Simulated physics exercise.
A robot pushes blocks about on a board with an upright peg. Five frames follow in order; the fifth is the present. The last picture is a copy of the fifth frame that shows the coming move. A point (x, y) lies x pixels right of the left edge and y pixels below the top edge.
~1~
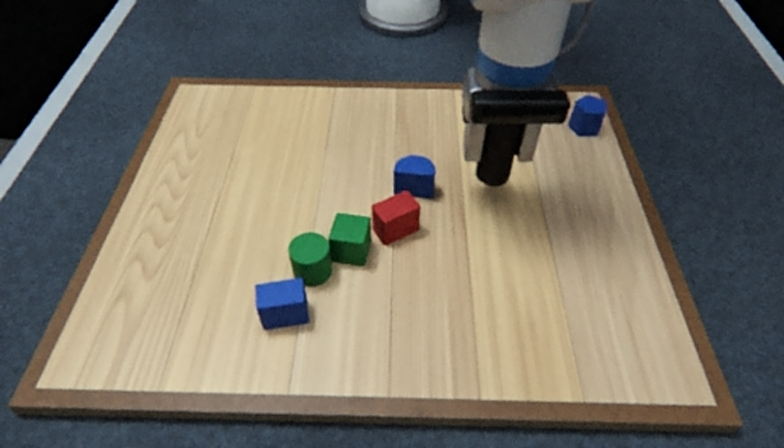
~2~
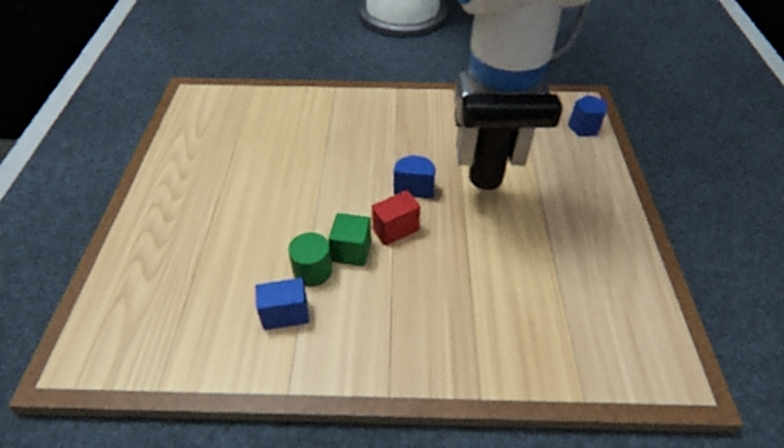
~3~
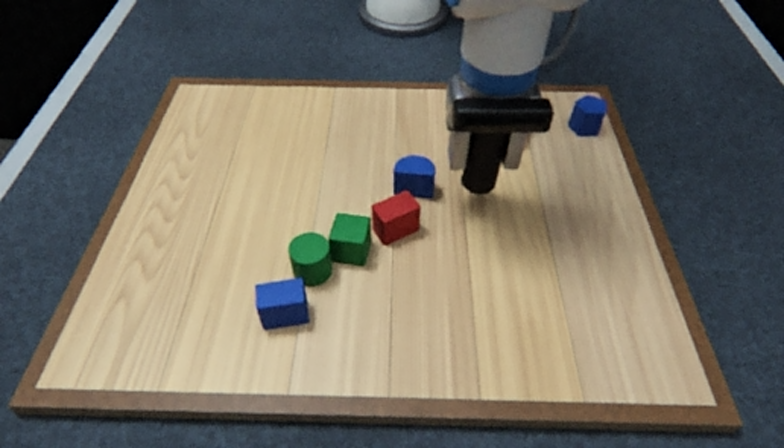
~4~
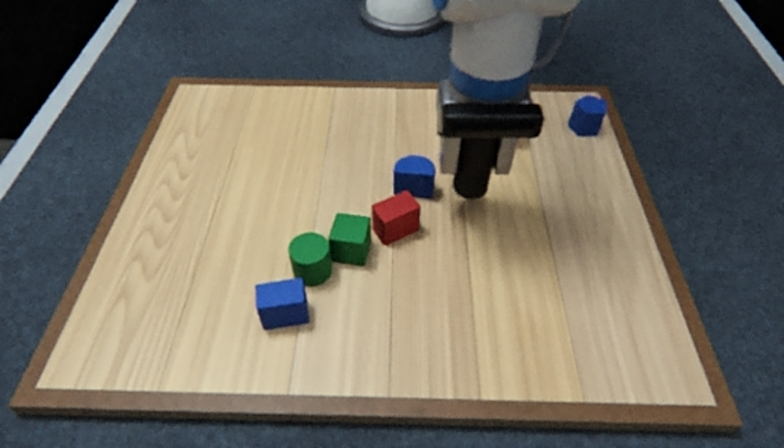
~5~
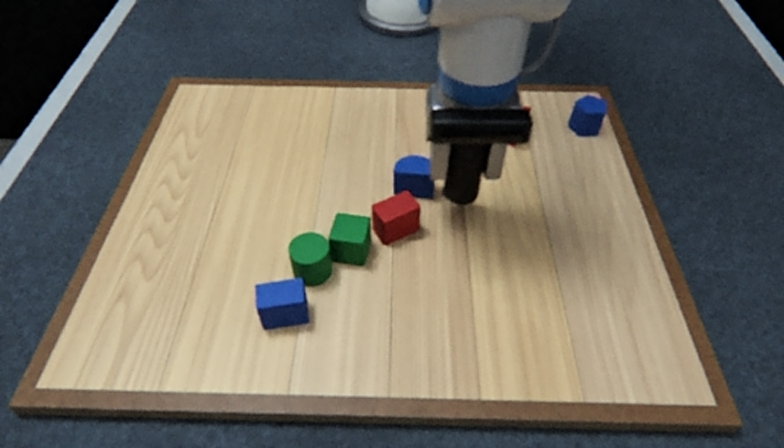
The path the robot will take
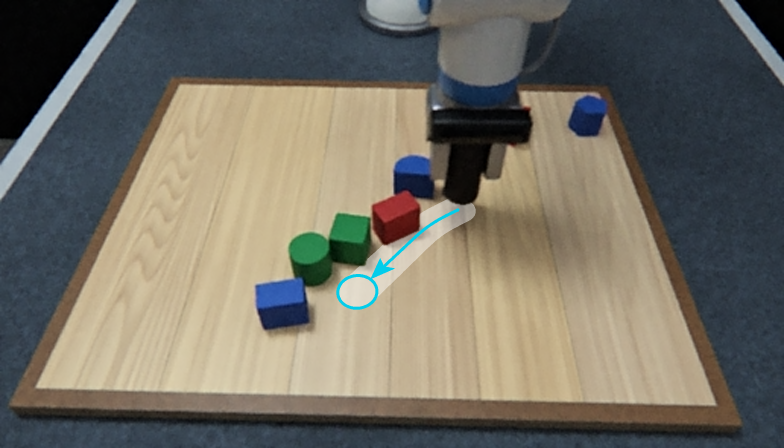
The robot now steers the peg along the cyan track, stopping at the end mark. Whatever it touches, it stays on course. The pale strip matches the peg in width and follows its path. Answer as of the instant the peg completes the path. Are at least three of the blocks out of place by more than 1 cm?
I expect not.
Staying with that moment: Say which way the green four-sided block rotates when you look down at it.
From above, counter-clockwise.
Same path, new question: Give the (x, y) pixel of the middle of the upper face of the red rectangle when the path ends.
(362, 213)
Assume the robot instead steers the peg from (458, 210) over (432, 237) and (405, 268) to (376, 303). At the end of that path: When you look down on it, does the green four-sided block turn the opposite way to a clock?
Yes, I think so.
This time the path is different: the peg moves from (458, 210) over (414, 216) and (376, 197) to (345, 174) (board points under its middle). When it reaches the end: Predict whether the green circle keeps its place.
Here's my answer: The green circle gets displaced.
Path on the board, from (458, 210) via (407, 245), ending at (357, 292).
On the path given first. One third of the way, peg at (424, 214); green circle at (306, 249); green four-sided block at (344, 227); red rectangle at (384, 209), turned 25° clockwise.
Two thirds of the way, peg at (390, 244); green circle at (305, 250); green four-sided block at (330, 225), turned 55° anticlockwise; red rectangle at (362, 213), turned 75° clockwise.
At the end, peg at (356, 275); green circle at (305, 250); green four-sided block at (330, 225), turned 55° anticlockwise; red rectangle at (362, 213), turned 75° clockwise; blue half-round block in place.
